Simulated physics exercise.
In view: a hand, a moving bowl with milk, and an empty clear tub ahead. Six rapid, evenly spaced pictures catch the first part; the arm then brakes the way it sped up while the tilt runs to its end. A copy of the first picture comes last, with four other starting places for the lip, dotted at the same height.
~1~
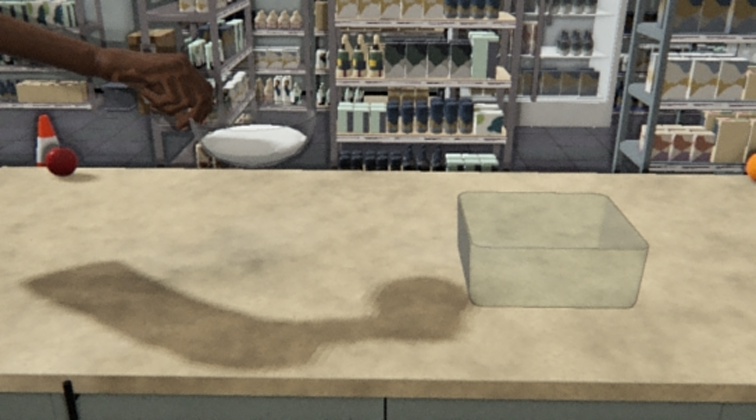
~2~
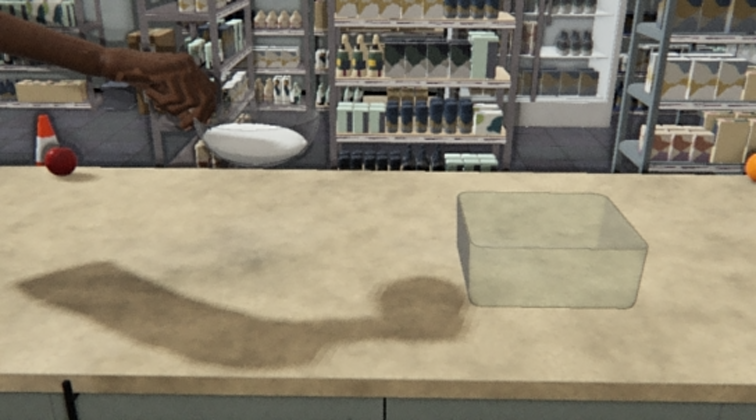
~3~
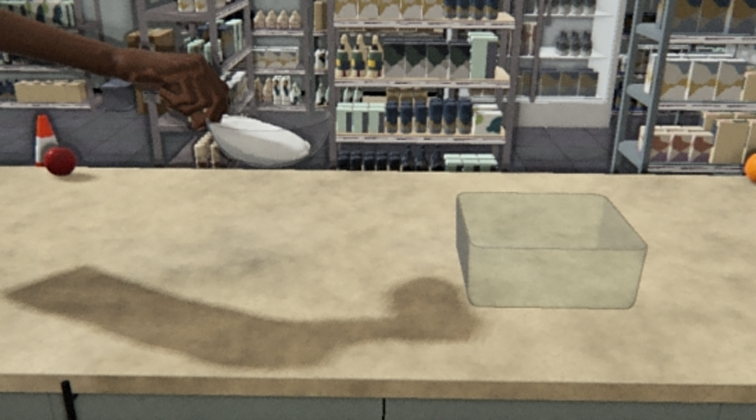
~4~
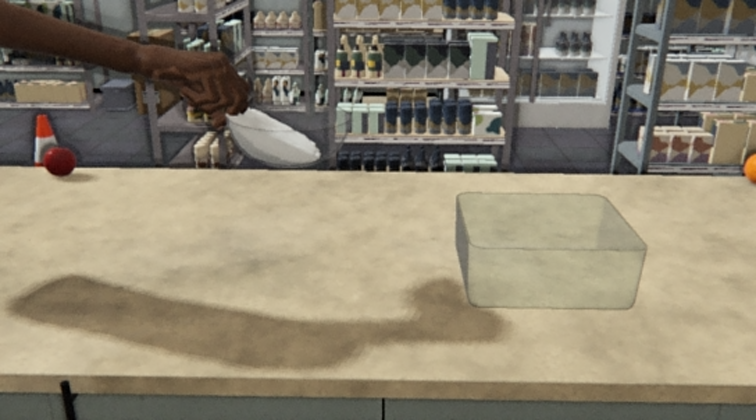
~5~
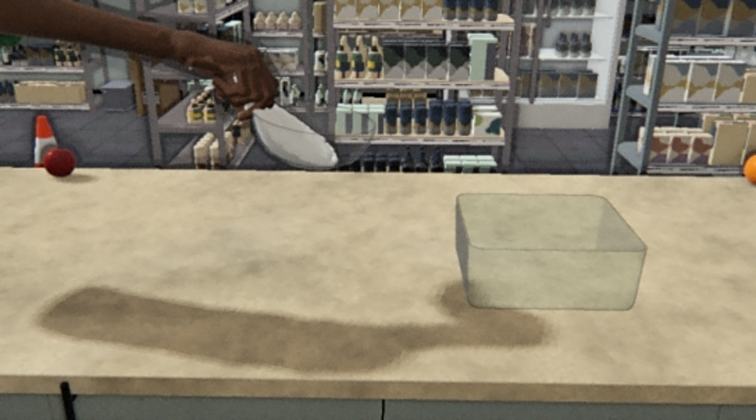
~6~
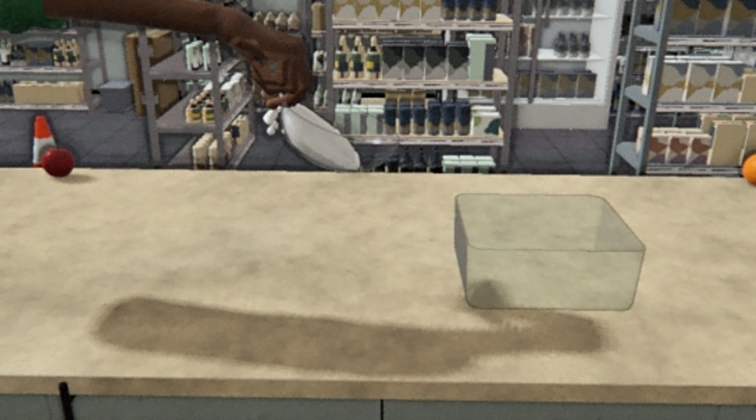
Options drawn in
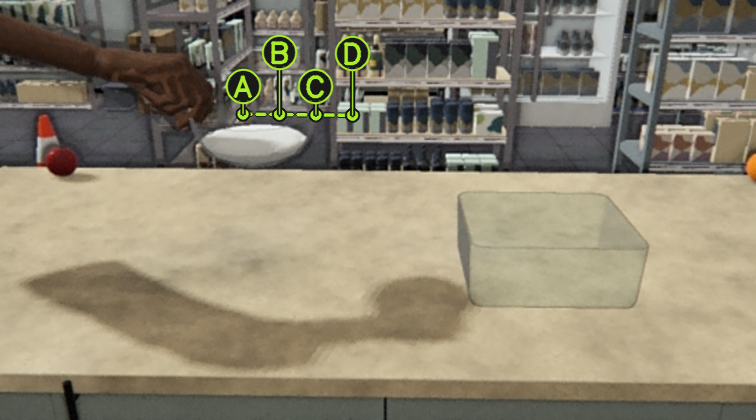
A dark-skinned hand and forearm reach in from the left above a pale stone-like counter in a shop, seen from the front with stocked shelves behind. The hand holds a white bowl, with an empty clear tub on the right, a red apple and an orange cone at far left. The bowl shifts slightly at first, then moves rightward and tilts down toward the right, its shadow sliding along.
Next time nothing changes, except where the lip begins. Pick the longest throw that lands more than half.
Go for B.
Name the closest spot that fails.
That is spot A.
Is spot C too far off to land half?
No, that is safe.
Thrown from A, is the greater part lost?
Yes.
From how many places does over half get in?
Three.
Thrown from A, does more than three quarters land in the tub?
No, less.
On the marked copy, A at (243, 114); B at (279, 114); C at (315, 114); D at (352, 115).
Choosing A, about 33 % lands in the tub, 59 % falls short and 8 % goes beside or beyond.
Choosing B, about 65 % lands in the tub, 31 % falls short and 4 % goes beside or beyond.
Choosing C, about 84 % lands in the tub, 12 % falls short and 4 % goes beside or beyond.
Choosing D, about 85 % lands in the tub, 6 % falls short and 9 % goes beside or beyond.
